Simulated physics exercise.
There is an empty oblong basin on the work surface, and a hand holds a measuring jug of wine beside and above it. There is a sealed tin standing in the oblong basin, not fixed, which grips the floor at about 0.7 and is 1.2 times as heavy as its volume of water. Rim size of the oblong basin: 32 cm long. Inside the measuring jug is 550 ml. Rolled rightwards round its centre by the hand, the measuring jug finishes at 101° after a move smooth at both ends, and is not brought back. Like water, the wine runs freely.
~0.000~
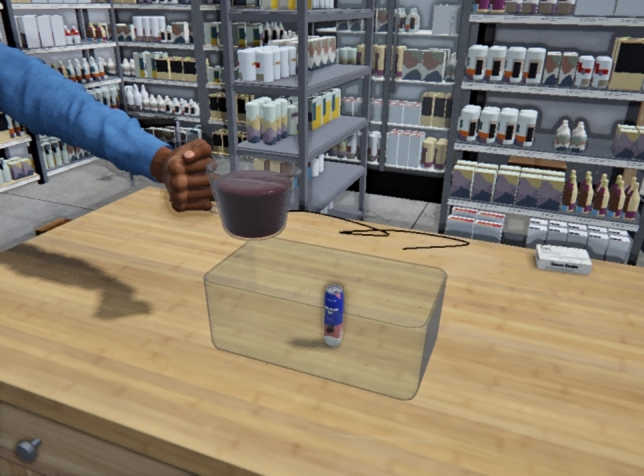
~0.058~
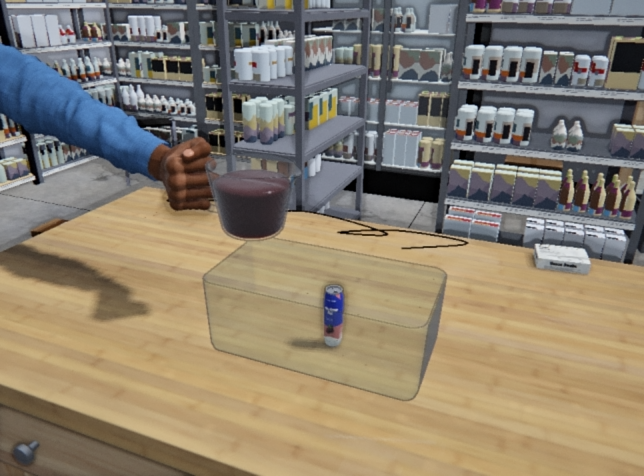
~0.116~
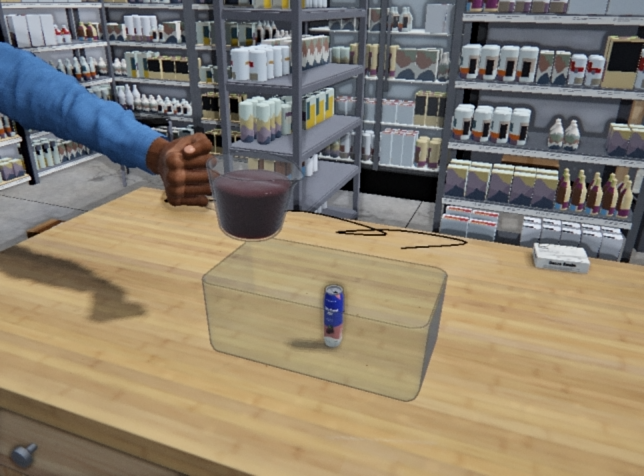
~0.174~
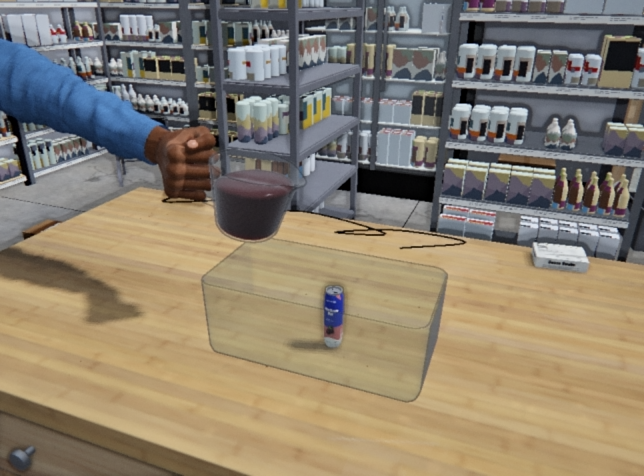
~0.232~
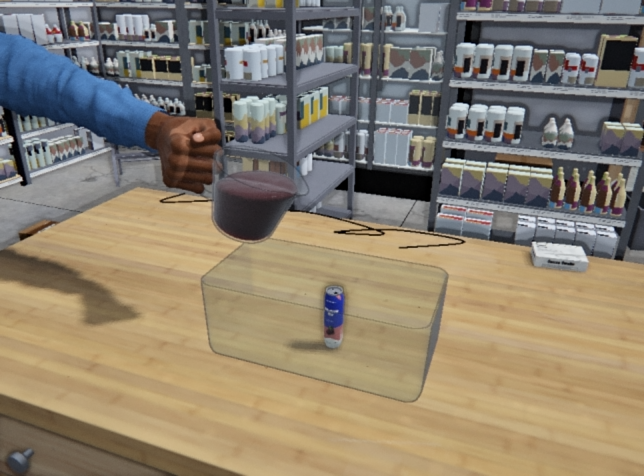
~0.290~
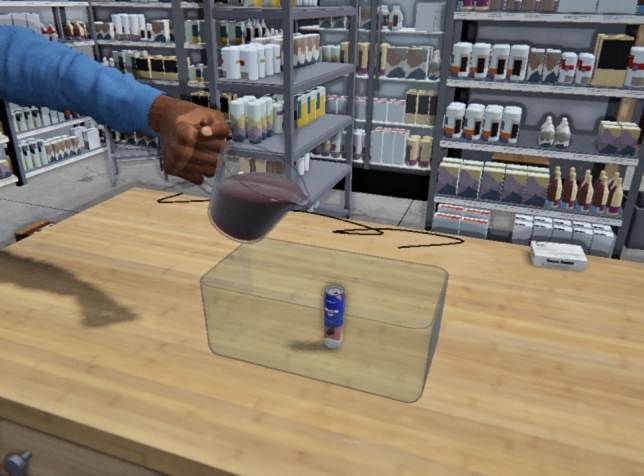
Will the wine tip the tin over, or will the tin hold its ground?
It goes down.
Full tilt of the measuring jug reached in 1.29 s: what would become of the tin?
The tin would overturn.
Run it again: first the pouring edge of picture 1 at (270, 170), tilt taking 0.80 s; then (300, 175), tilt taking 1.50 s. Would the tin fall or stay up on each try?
The tin stays vertical the first time and overturns the second time.
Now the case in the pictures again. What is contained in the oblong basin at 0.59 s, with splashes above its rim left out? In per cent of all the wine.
Some 30 per cent.
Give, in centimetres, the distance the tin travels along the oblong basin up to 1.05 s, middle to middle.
I'd put it at around 9 centimetres.
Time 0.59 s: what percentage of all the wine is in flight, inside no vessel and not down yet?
Estimate: About 22 % of all of it.
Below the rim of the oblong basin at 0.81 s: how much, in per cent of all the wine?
Reading: Approx. 90 %.
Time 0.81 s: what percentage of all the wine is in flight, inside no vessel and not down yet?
About 4 percent.
By 0.59 s the tilt is 85° and 48 per cent is still to pour; the tin stands where it began.
By 0.81 s the tilt is 101° and 7 per cent is still to pour; the tin leans 12°.
By 1.05 s the tilt is 101° and 0 per cent is still to pour; the tin lies on its side.
By 1.30 s the tilt is 101° and 0 per cent is still to pour; the tin lies on its side.
At rest the tin lies on its side.
